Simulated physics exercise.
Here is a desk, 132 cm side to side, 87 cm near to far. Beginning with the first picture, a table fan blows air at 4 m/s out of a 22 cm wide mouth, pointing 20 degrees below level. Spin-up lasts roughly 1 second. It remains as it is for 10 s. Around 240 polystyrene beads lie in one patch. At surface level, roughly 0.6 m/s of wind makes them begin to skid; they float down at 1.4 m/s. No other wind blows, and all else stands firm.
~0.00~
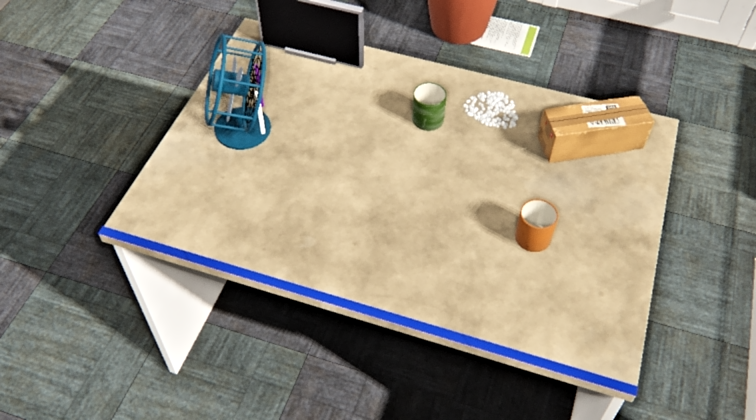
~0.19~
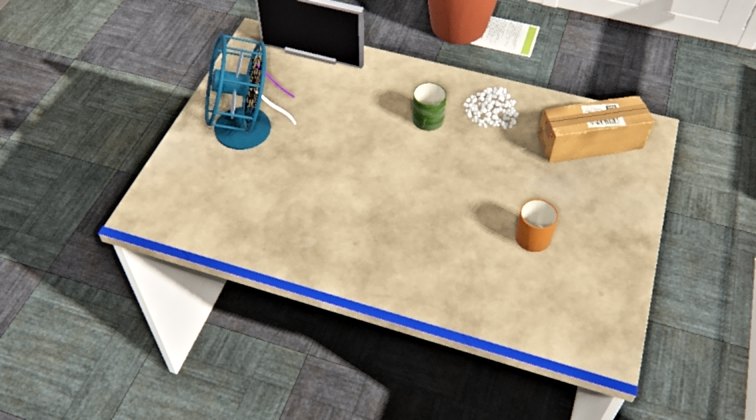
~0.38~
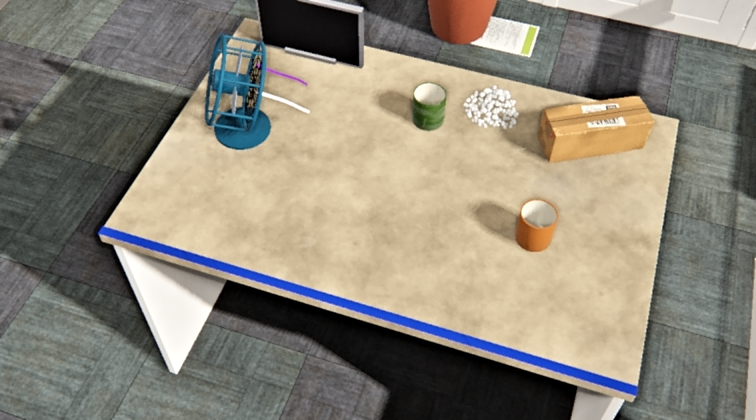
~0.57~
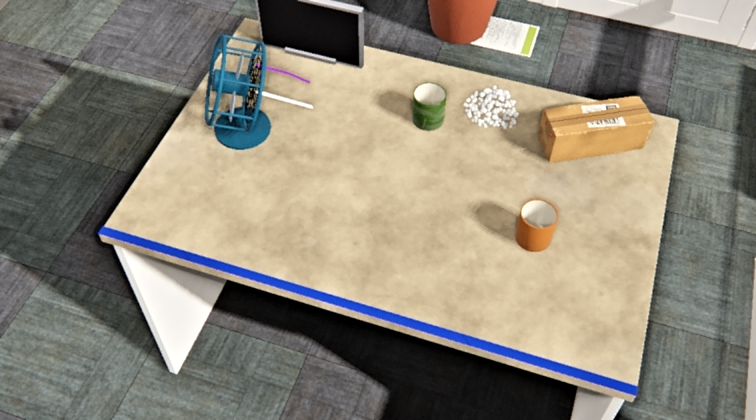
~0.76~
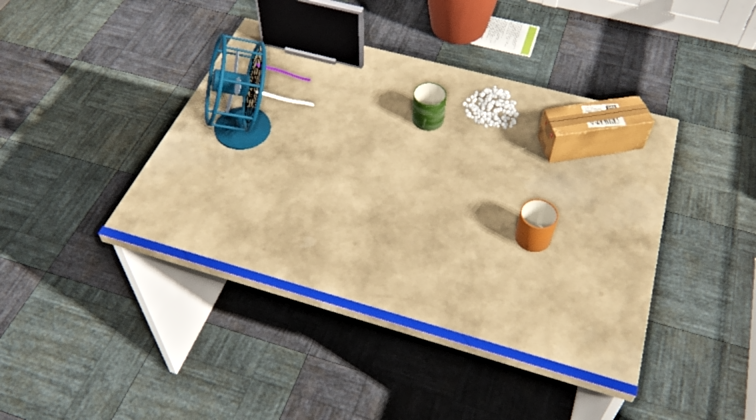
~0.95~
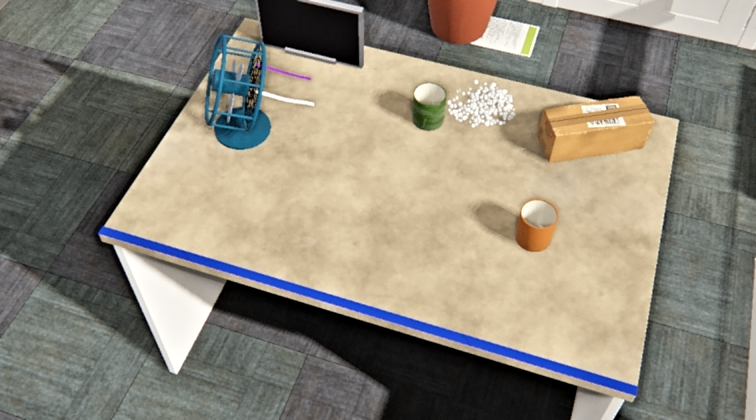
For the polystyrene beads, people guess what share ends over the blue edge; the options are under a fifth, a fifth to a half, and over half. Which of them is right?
Under a fifth.
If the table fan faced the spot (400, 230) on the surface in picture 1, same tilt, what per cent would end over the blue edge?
0 %.
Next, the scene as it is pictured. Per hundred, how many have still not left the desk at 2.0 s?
Some 5 percent are still there.
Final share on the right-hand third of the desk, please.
Something close to 0 % ends up there.
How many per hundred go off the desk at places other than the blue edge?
Roughly 100 %.
After 2.0 s, 0 % are over the blue edge; 80 % have settled or left.
After 3.2 s, 0 % are over the blue edge; 100 % have settled or left.
After 5.5 s, 0 % are over the blue edge; 100 % have settled or left.
After 10.0 s, at the end, 0 % are over the blue edge.
